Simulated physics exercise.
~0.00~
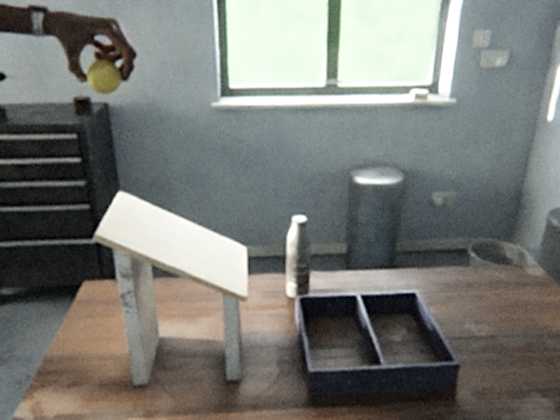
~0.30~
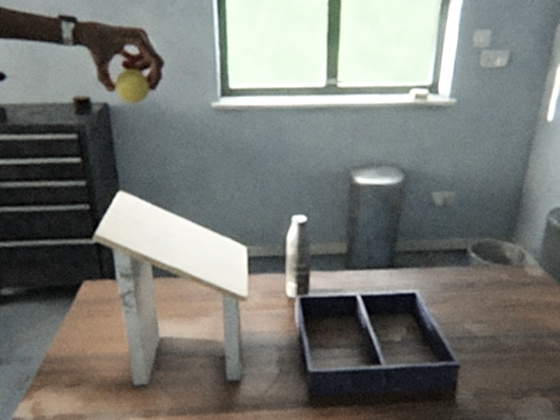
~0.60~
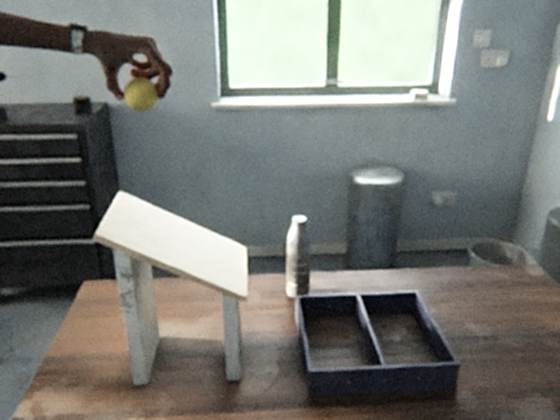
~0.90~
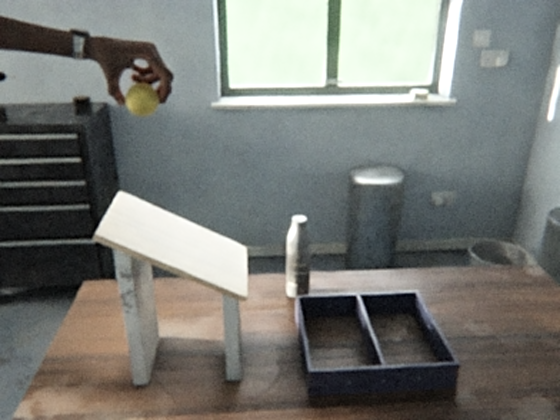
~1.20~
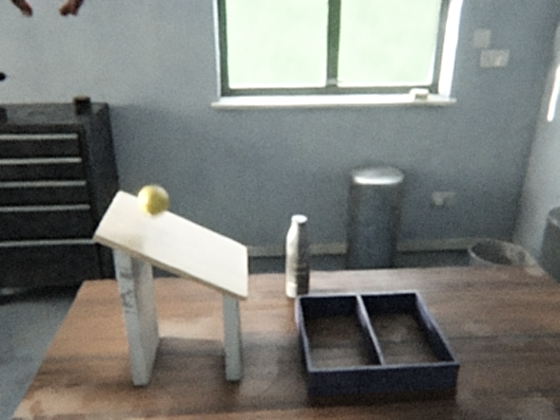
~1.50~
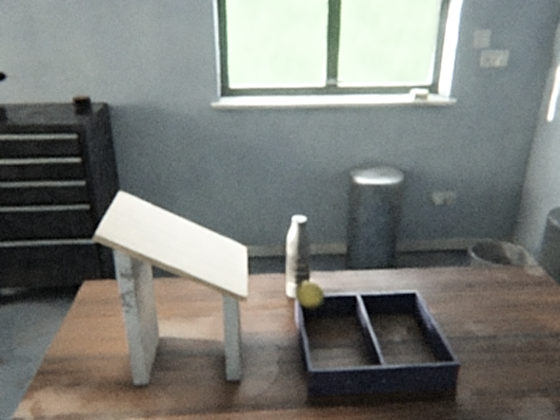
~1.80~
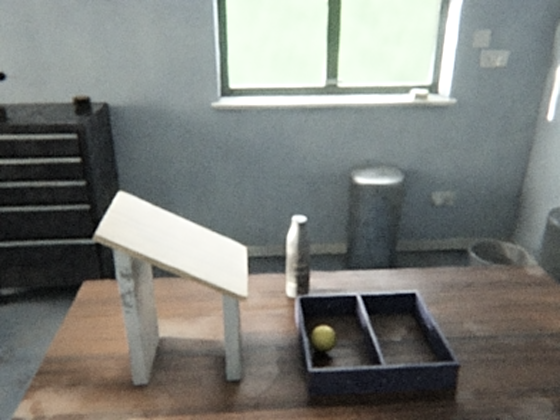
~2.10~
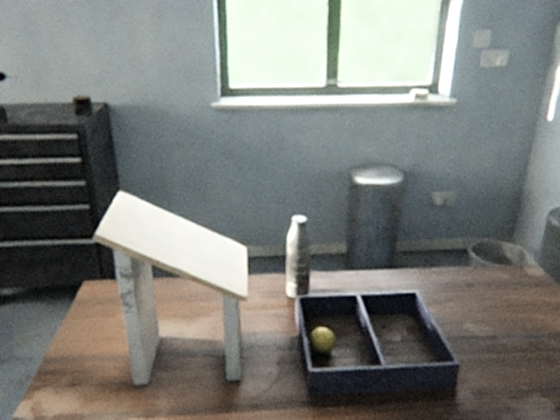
We see a hand holding a yellow lemon, moving right, and releasing it above a sloped white board beside a grey bottle and an open two-bay tray. The lemon drops toward the board, travels right and down into the tray, and ends in the nearer bay.
